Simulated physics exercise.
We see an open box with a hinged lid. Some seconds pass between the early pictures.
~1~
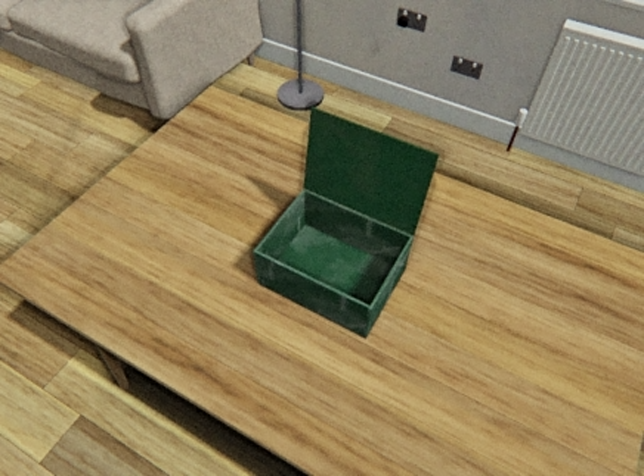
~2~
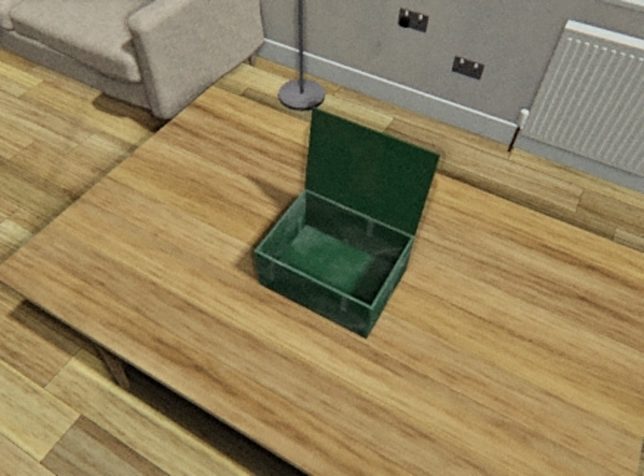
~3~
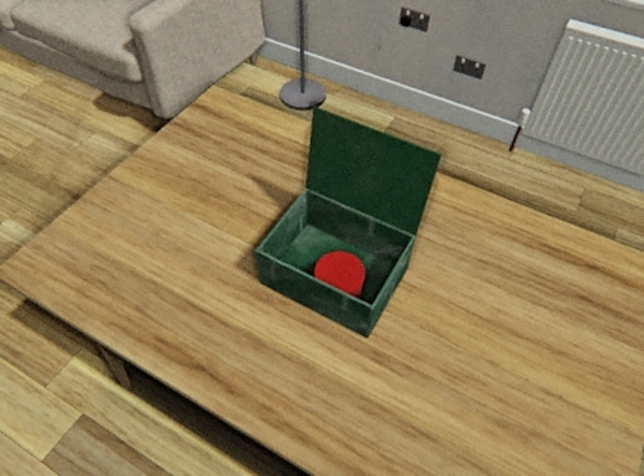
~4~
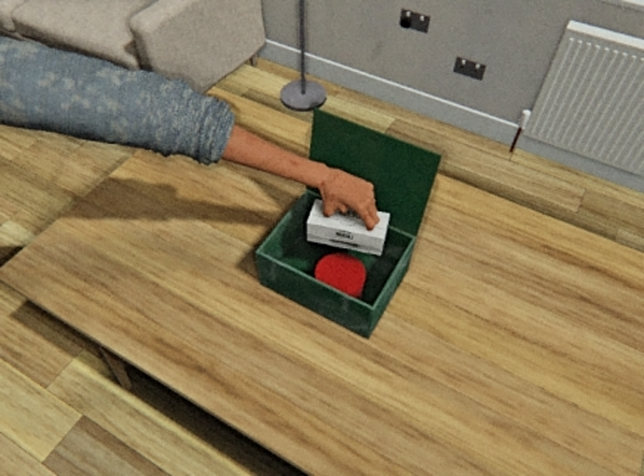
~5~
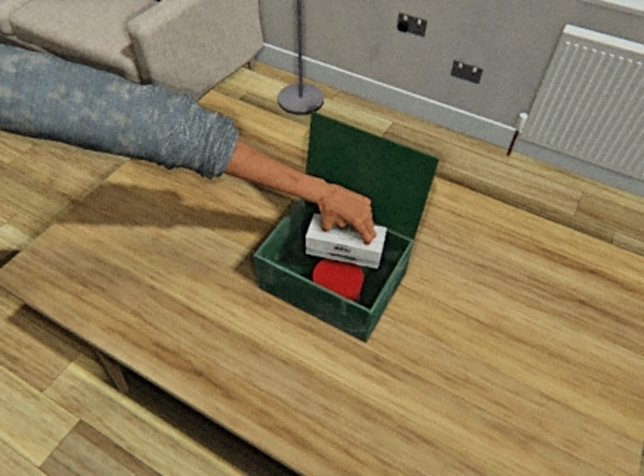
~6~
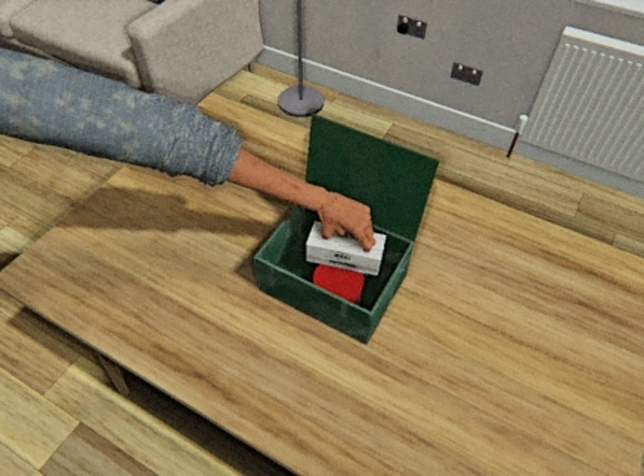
A hand in a blue-grey sleeve reaches in from the left and lowers a white carton a little way into an open green box, after a red tub has appeared in the empty box. The box stands with its hinged lid raised on a wooden table, seen from above at an angle, with a beige sofa upper left and a white radiator upper right. The view stays almost still.
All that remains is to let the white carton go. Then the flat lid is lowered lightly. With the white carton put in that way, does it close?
As it turns out, it sits on the rim.
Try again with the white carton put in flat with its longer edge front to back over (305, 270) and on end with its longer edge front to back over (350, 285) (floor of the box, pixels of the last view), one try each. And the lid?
In the first case it shuts flat; in the second case it will not close.
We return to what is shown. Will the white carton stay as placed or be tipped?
It ends up tilted.
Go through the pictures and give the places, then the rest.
In the first picture, the last thing is not in view yet.
In the second picture, the last thing is not in view yet.
In the third picture, the last thing is not in view yet; red tub (339, 282).
The fourth picture shows on its way; white carton (348, 227); red tub (340, 283).
The fifth picture shows on its way; white carton (346, 241); red tub (337, 286).
The sixth picture shows in place under the hand; white carton (346, 248).
Then, 1.20 s after the last picture, lid starting down; white carton on its side near (353, 255).
Then, 1.80 s after the last picture, lid 40° above the rim; white carton on its side near (353, 255).
At rest, lid shut; tipped over in the box, white carton; red tub in place. Seen from the same camera at the end, white carton near (353, 255).
